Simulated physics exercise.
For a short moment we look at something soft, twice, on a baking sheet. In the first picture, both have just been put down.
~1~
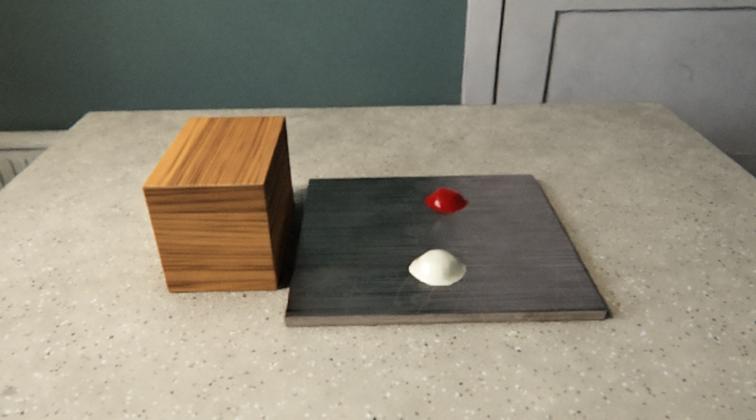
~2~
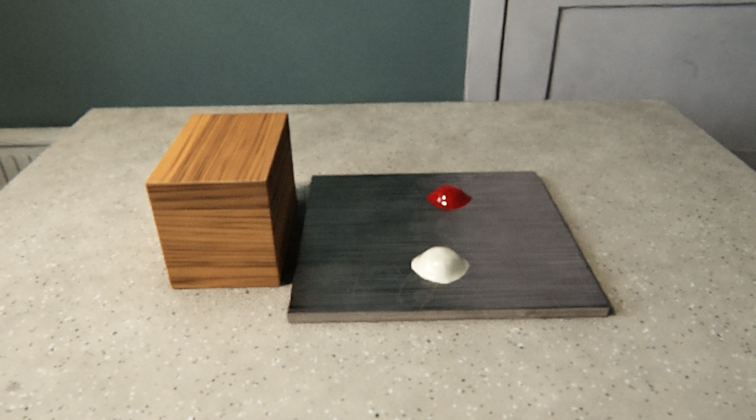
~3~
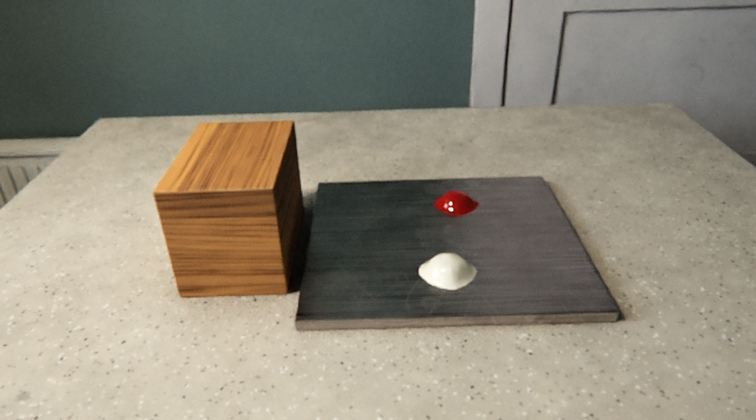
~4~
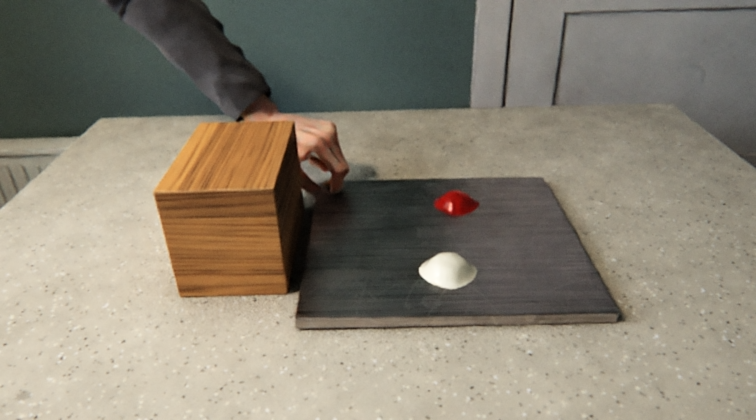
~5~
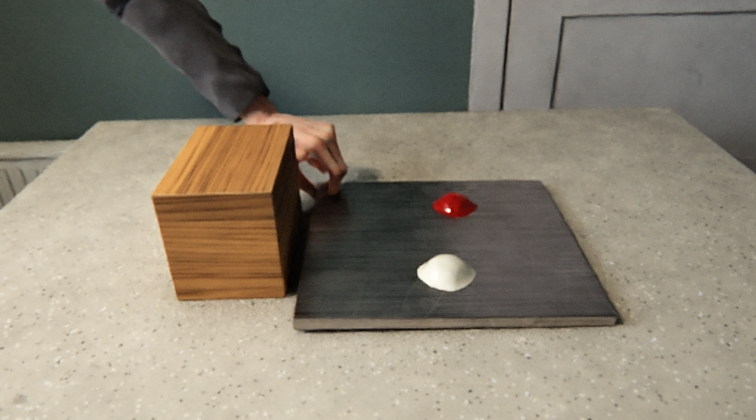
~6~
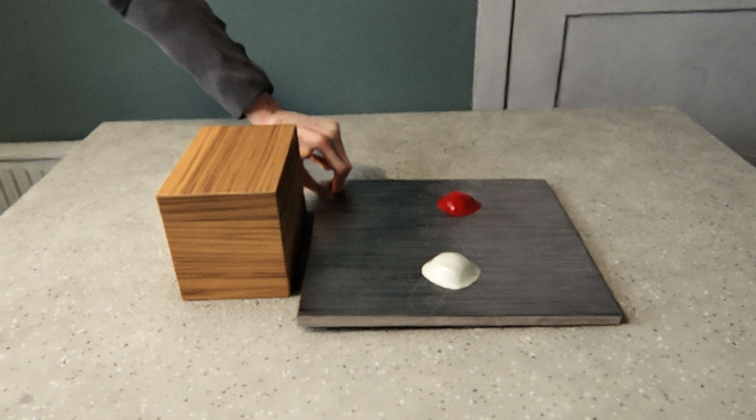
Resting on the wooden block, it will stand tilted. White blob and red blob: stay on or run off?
The white blob does not drop off; the red blob does not drop off.
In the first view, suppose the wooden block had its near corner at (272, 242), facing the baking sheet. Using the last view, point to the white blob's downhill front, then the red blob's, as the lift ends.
Taken in turn, the fronts are at (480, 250) and (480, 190).
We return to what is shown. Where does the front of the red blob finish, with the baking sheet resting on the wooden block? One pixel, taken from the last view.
I'd say it settles around (493, 172) in the last view.
Soon after, slope about 27°; the white blob has not moved; the red blob has not moved.
Later, the white blob has not moved; the red blob has not moved.
In the end, slope about 27°; the white blob has not moved; the red blob has not moved.
